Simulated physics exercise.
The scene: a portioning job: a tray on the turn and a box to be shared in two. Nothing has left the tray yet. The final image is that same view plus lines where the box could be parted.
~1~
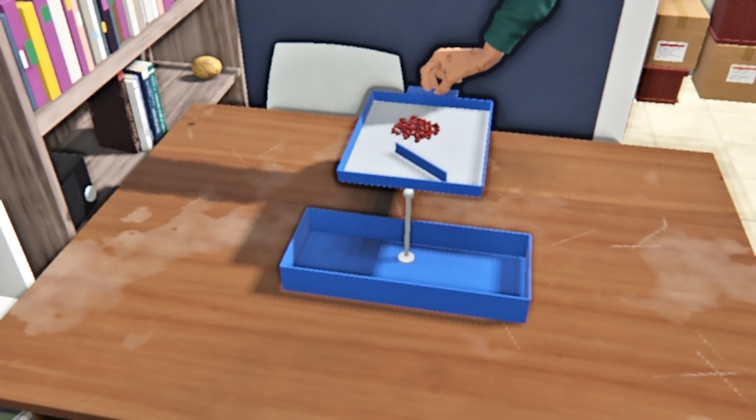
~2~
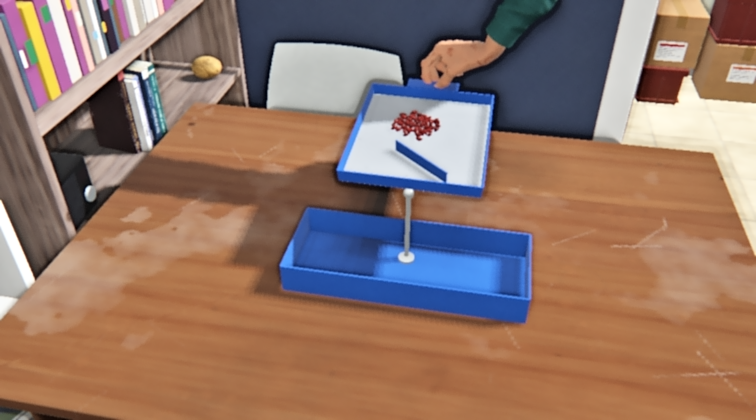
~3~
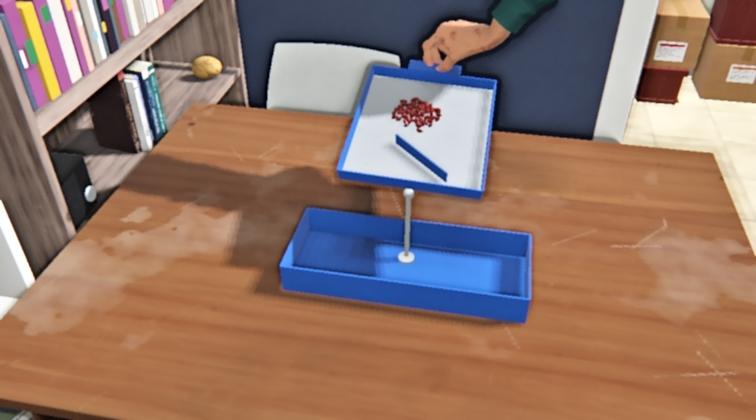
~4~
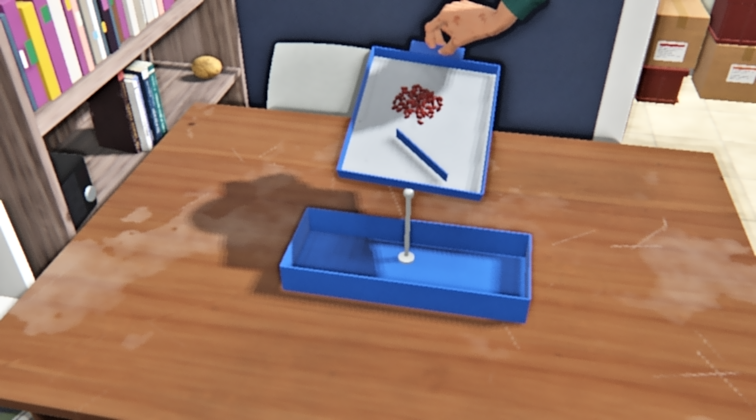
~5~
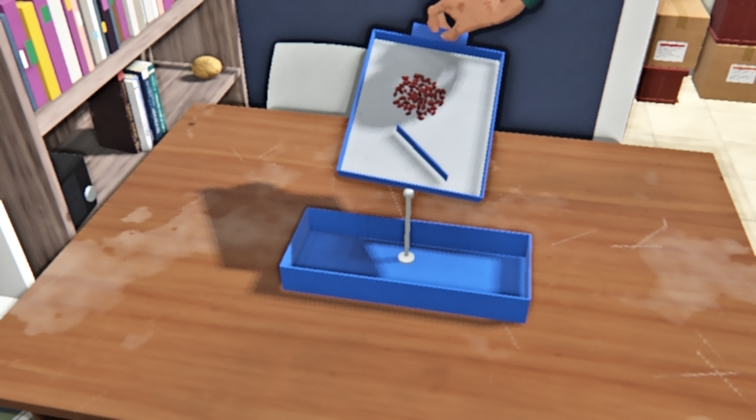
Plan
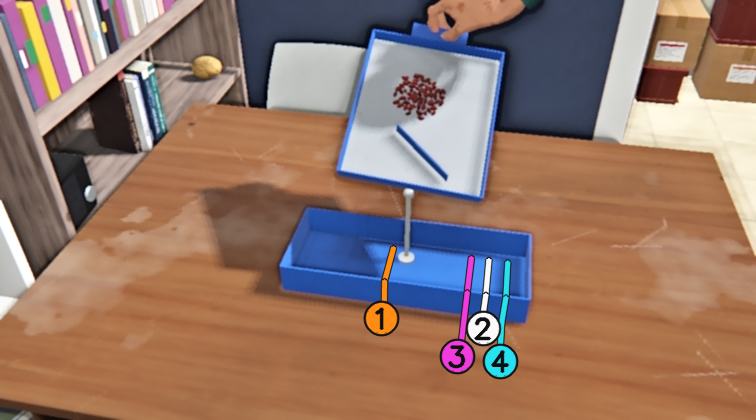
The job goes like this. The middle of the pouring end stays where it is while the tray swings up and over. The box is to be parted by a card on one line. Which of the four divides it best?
Choose 3.
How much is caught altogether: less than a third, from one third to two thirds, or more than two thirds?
More than two thirds.
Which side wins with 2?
The left side.
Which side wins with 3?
Left.
On the marked copy, line 1 crosses the front rim at (384, 280); line 2 crosses the front rim at (485, 293); line 3 crosses the front rim at (467, 291); line 4 crosses the front rim at (505, 296).
Choosing 1, of what is caught, a stray few on the left of the divider, nearly all on the right.
Choosing 2, of what is caught, nearly all on the left of the divider, a stray few on the right.
Choosing 3, of what is caught, about two thirds on the left of the divider, about a third on the right.
Choosing 4, of what is caught, all on the left of the divider, none on the right.
